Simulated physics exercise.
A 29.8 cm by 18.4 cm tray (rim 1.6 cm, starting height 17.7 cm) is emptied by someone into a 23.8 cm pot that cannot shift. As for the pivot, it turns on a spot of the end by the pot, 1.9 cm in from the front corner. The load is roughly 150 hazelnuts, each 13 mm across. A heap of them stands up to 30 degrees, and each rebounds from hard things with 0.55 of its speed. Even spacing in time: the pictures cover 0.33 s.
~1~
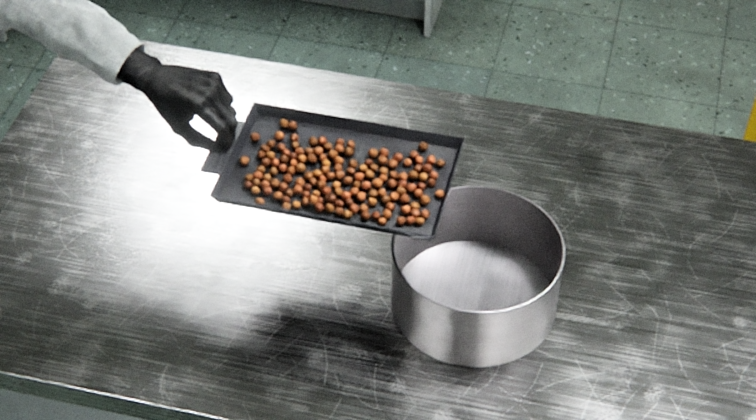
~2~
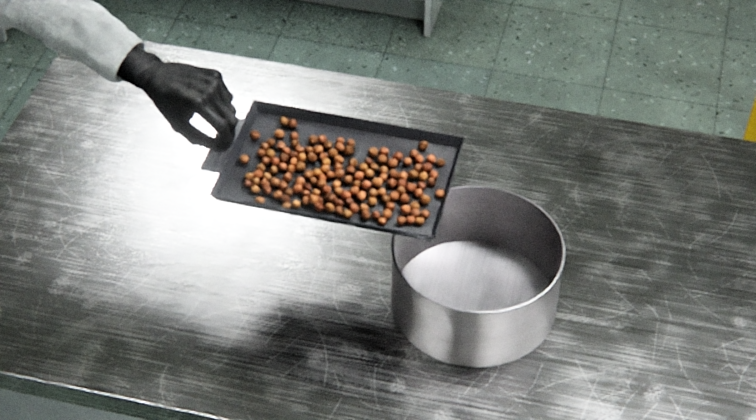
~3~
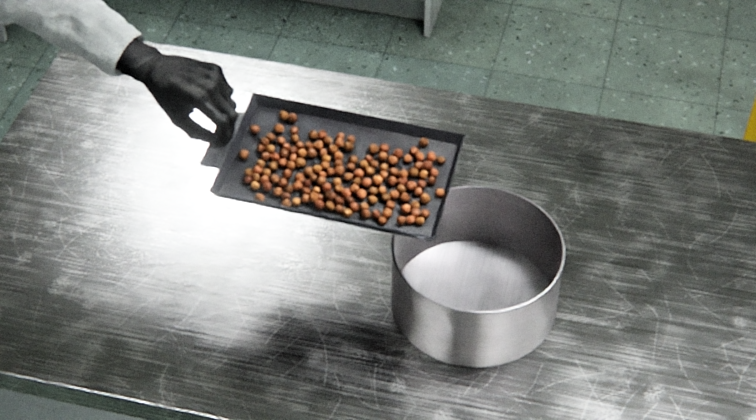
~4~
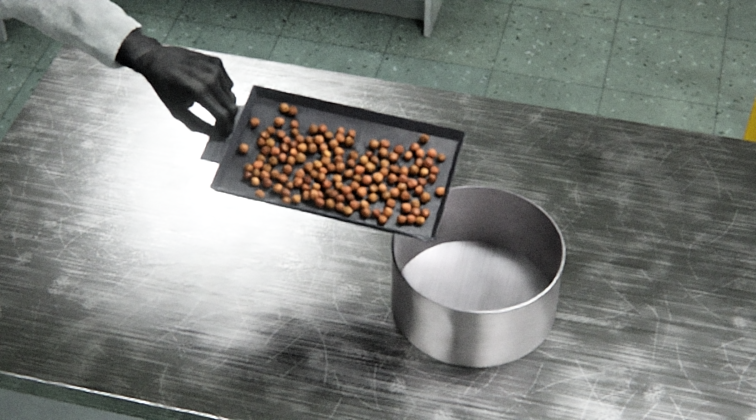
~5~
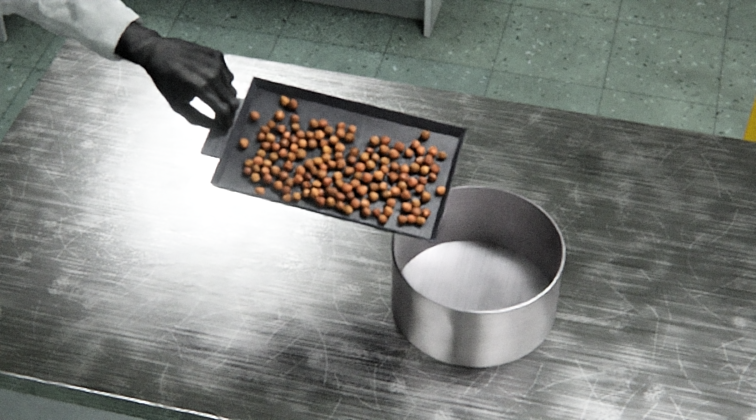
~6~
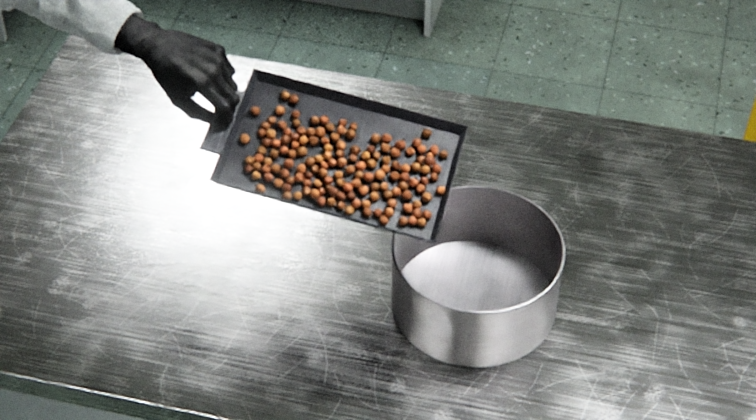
On a scratched metal table, a dark-gloved hand gradually tilts a tray of hazelnuts beside a pot.
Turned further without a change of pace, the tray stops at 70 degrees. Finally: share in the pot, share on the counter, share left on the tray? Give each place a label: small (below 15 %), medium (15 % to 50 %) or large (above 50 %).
Shares by place: Pot large, counter medium, left on the tray small.
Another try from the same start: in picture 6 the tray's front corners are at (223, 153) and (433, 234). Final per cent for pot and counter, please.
That works out as pot 100 and counter 0.
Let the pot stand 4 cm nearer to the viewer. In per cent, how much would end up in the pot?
I'd say some 85 per cent would end up there.
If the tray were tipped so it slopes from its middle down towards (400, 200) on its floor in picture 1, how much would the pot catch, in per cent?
That comes to around 100 per cent.
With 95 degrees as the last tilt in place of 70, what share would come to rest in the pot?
Roughly 60 percent.
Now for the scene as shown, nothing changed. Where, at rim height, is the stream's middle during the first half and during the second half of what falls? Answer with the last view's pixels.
Near (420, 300) at first, near (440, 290) afterwards.
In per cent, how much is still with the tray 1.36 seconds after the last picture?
It works out to near 5 per cent of the load.
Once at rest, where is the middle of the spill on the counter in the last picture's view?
I'd put it near (404, 399).
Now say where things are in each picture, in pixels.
In the first frame, tray tilt 0 degrees, front corners at (217, 193) and (430, 232); middle of the pieces at (340, 175); pot at (478, 246).
In the second frame, tray tilt 1 degrees, front corners at (217, 192) and (431, 232); middle of the pieces at (340, 174).
In the third frame, tray tilt 3 degrees, front corners at (217, 188) and (431, 233), lowest corner right front; middle of the pieces at (340, 171).
In the fourth frame, tray tilt 7 degrees, front corners at (217, 184) and (431, 234), lowest corner right front; middle of the pieces at (340, 168).
In the fifth frame, tray tilt 10 degrees, front corners at (217, 180) and (431, 235), lowest corner right front; middle of the pieces at (341, 164).
In the sixth frame, tray tilt 13 degrees, front corners at (217, 177) and (431, 236), lowest corner right front; middle of the pieces at (342, 163); pot at (478, 246).
Then, 0.54 s after the last picture, tilt 40 degrees; the tray holds 100 %, the pot 0 %.
Then, 0.91 s after the last picture, tilt 58 degrees; the tray holds 75 %, the pot 5 %.
Then, 1.36 s after the last picture, tilt 70 degrees; the tray holds 5 %, the pot 50 %.
In the end, pot 60 %, counter 40 %, tray 0 %.
